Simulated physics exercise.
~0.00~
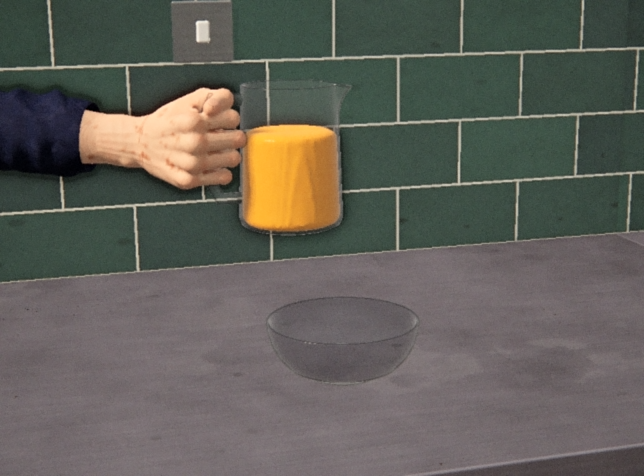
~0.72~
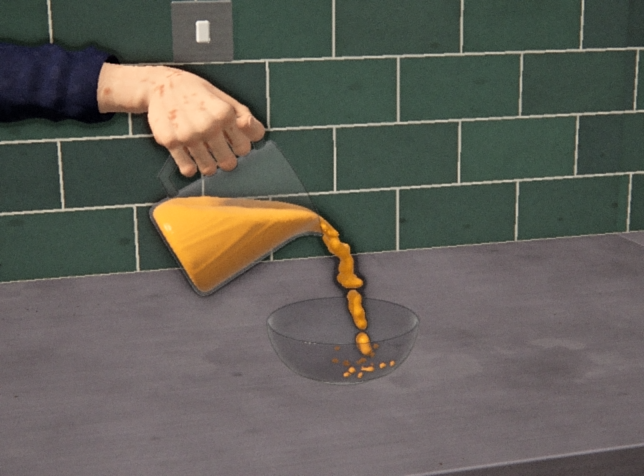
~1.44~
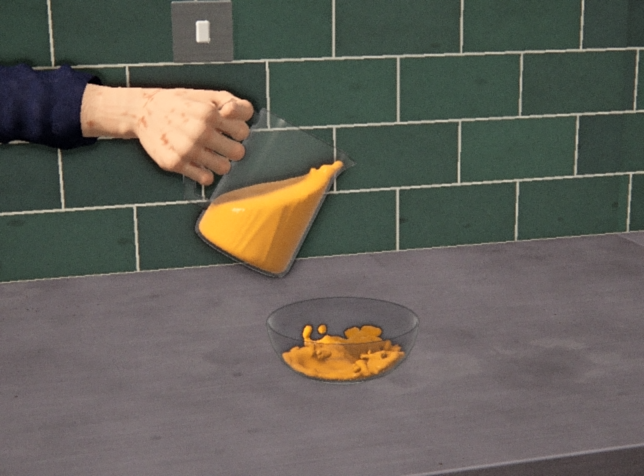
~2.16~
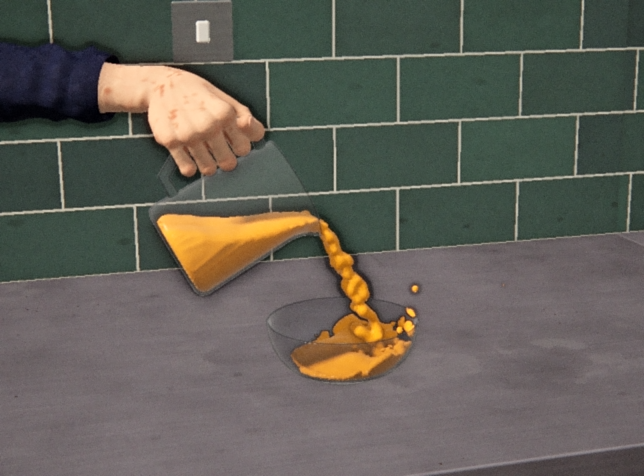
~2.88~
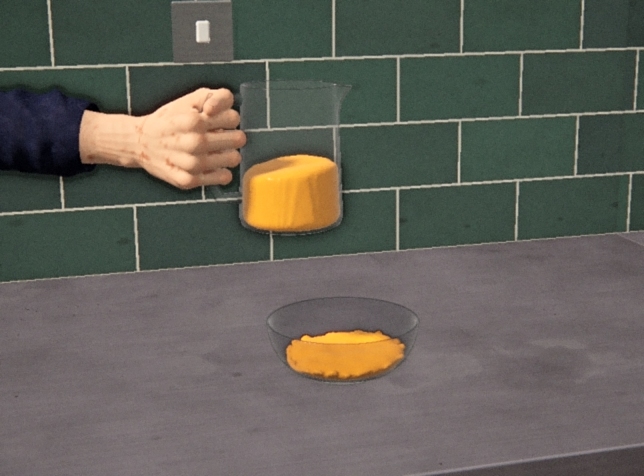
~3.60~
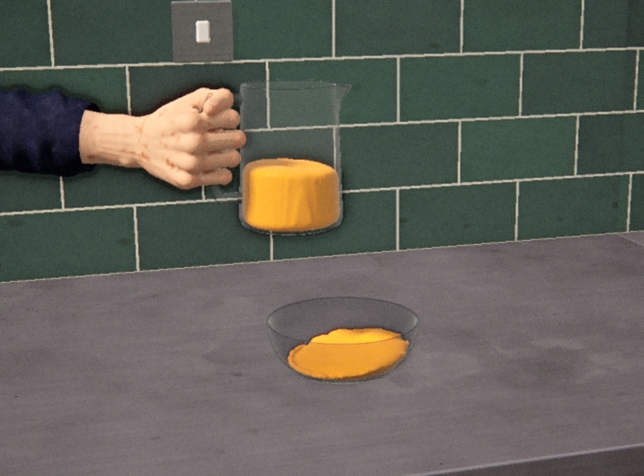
On a grey work surface in front of dark green wall tiles with a light switch above, seen from a still, slightly raised view, a clear empty bowl waits. A hand in a dark blue sleeve holds a clear pitcher of orange juice up to the left. The hand tips the pitcher steeply and a stream runs into the bowl, then eases it partway back so the flow stops. It tilts steeply again, sending more juice in with a few splashing drops. Finally the pitcher is levelled, still partly full, and a shallow pool of juice settles in the bowl.
